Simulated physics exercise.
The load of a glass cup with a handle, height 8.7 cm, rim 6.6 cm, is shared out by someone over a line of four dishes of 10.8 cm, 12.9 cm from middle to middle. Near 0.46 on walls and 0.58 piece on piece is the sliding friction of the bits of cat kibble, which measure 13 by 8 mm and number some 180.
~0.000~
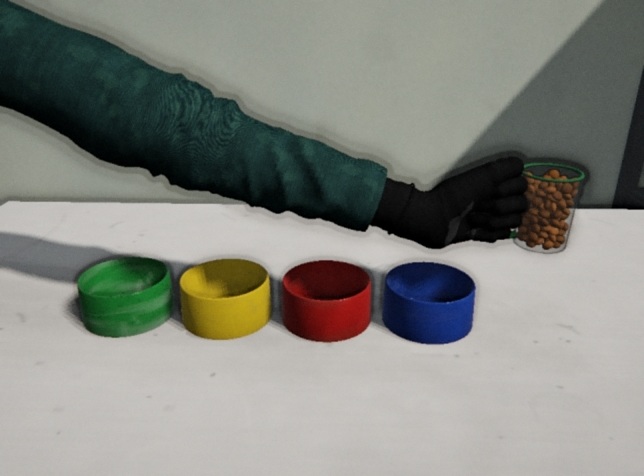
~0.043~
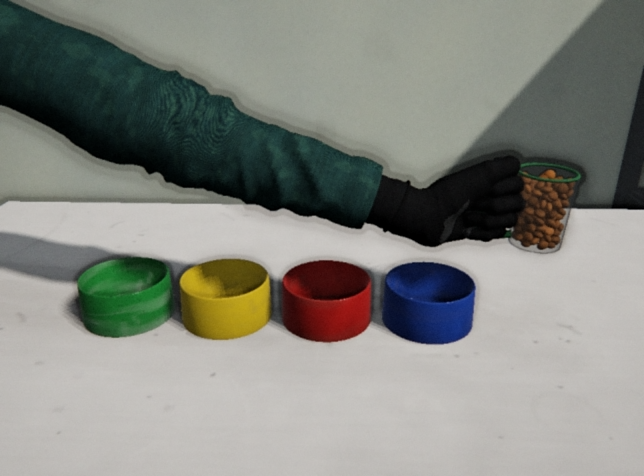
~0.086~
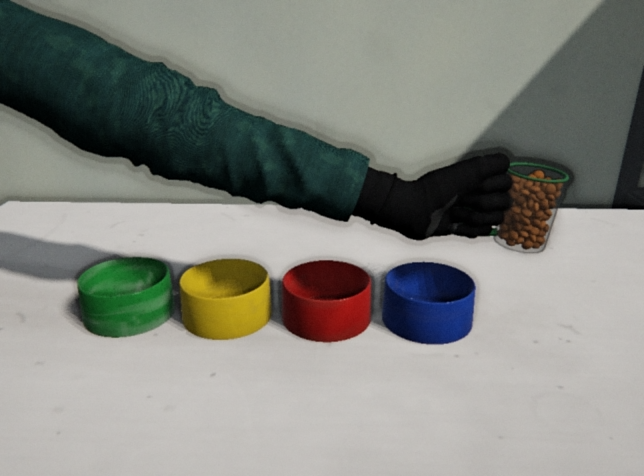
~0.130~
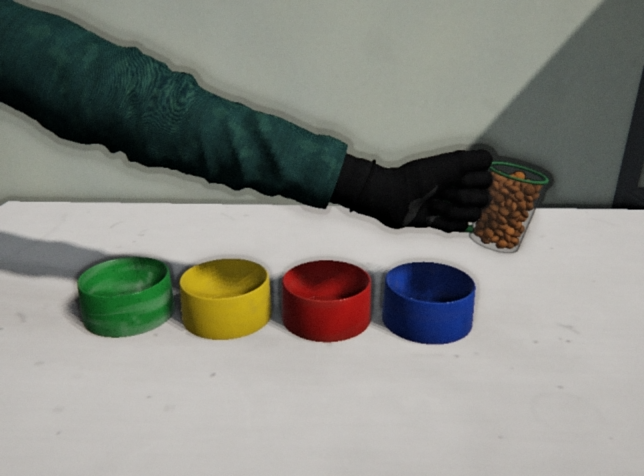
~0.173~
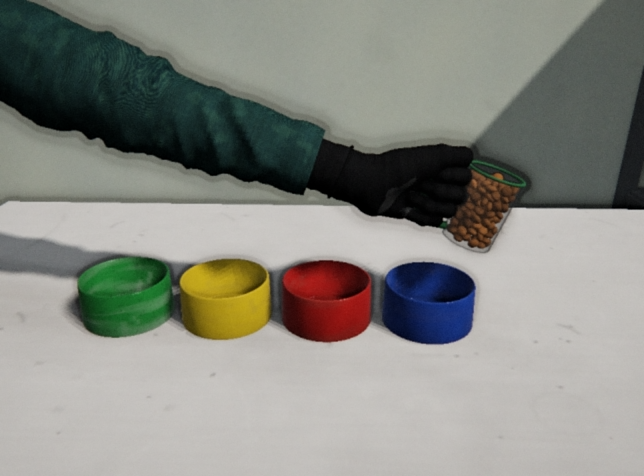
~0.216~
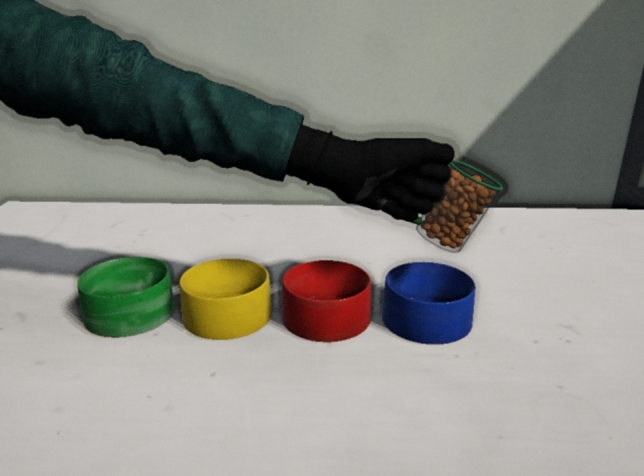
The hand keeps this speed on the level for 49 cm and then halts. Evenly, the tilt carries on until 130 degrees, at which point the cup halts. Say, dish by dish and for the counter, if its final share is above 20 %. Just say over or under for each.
Outcome: Red dish: Its share will not exceed a fifth; blue dish: Its share will not exceed a fifth; green dish: Its share will not exceed a fifth; yellow dish: Its share will exceed a fifth; counter: Its share will exceed a fifth.
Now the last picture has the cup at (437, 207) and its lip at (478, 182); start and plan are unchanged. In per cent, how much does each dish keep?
You'd end up with red at 0, blue at 0, green at 0 and yellow at 60.
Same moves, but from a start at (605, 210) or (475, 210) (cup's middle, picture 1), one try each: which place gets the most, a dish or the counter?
The winner: Yellow; green.
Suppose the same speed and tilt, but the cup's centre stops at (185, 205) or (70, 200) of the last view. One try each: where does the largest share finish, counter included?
Most lands at yellow on the first run and at green on the second.
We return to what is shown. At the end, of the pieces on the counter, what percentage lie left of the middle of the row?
I'd say near 100 percent.
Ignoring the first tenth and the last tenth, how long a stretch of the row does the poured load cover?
I'd put it near 10 cm.
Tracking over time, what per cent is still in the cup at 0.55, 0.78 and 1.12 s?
Roughly 100, then 85, then 15.
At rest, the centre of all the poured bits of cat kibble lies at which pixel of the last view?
In the last view, approximately (206, 308).
After 0.55 s, tilt 75 degrees; cup holds 100 %.
After 0.78 s, tilt 110 degrees; cup holds 85 %, yellow 10 %.
Then, at 1.12 s, tilt 130 degrees; cup holds 15 %, green 5 %, yellow 40 %.
At rest (2.1 s), red 0 %, blue 0 %, green 5 %, yellow 50 %, counter 45 %.
